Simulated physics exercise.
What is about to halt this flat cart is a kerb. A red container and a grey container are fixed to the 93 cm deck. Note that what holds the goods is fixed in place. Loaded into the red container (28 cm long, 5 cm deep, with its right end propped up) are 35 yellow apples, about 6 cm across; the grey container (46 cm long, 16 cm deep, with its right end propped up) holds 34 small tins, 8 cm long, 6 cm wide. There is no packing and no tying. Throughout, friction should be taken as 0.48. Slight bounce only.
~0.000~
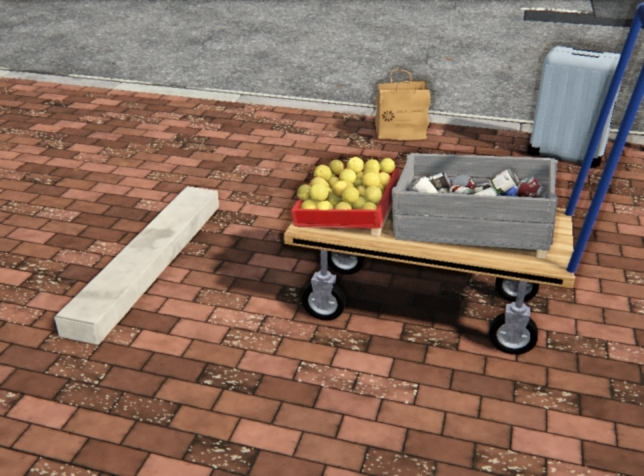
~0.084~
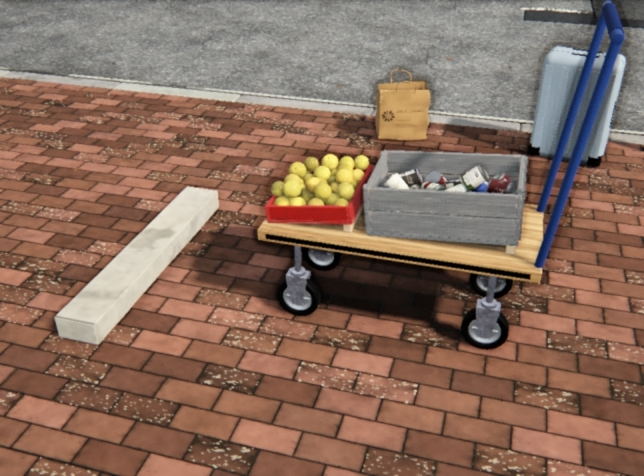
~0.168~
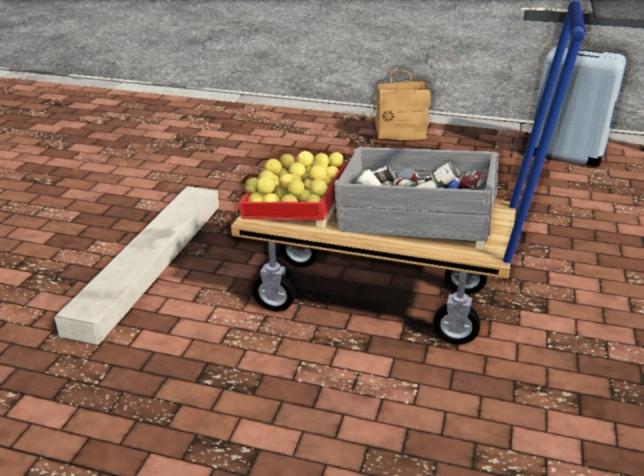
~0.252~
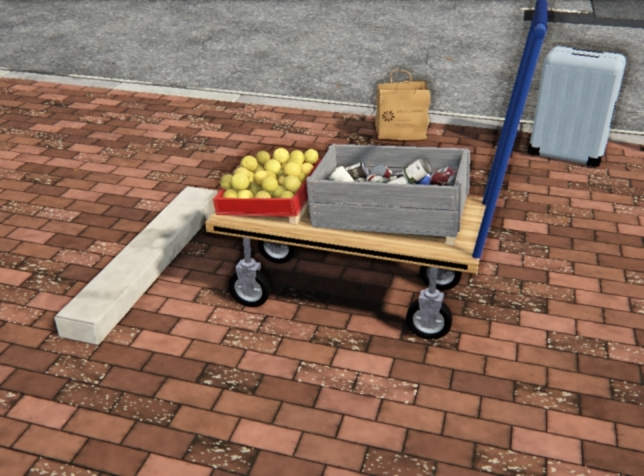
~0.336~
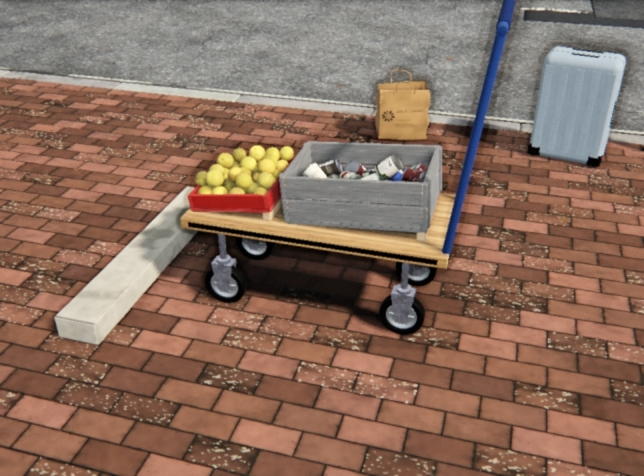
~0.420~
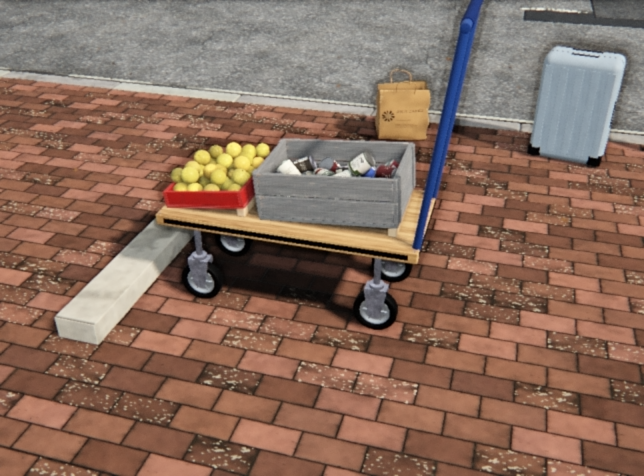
On a red brick pavement beside a grey road, a flat cart with a blue handle rolled steadily left toward a pale kerb, carrying yellow apples in a red container and small tins in a grey one.
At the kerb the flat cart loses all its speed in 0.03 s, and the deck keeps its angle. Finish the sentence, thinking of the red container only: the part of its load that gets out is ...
... more than one in six.
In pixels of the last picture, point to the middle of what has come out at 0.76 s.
Roughly at (143, 166).
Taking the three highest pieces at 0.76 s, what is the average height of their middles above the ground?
On average they sit about 60 cm high.
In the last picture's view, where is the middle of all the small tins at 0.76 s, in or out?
I'd put it close to (292, 179).
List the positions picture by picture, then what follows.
In the first frame (we follow the rim corner now nearest the camera), red container at (375, 211); grey container at (550, 200); 63 cm still to roll; nothing out yet.
Red container at (347, 207); grey container at (517, 195); 53 cm still to roll, in the second frame.
Red container at (319, 203); grey container at (485, 191); 44 cm still to roll, in the third frame.
Red container at (291, 199); grey container at (454, 187); 34 cm still to roll, in the fourth frame.
Red container at (264, 195); grey container at (423, 183); 25 cm still to roll, in the fifth frame.
Red container at (238, 192); grey container at (393, 180); 15 cm still to roll; nothing out yet, in the sixth frame.
After 0.54 s, contact.
After 0.64 s, 2 of 35 out of the red container and 0 of 34 out of the grey container.
After 0.76 s, 7 of 35 out of the red container and 0 of 34 out of the grey container.
After 0.99 s, 9 of 35 out of the red container and 1 of 34 out of the grey container.
Outcome (at 1.49 s), 9 of 35 out of the red container and 1 of 34 out of the grey container. Asked share, 9 of 35, 26 per cent.
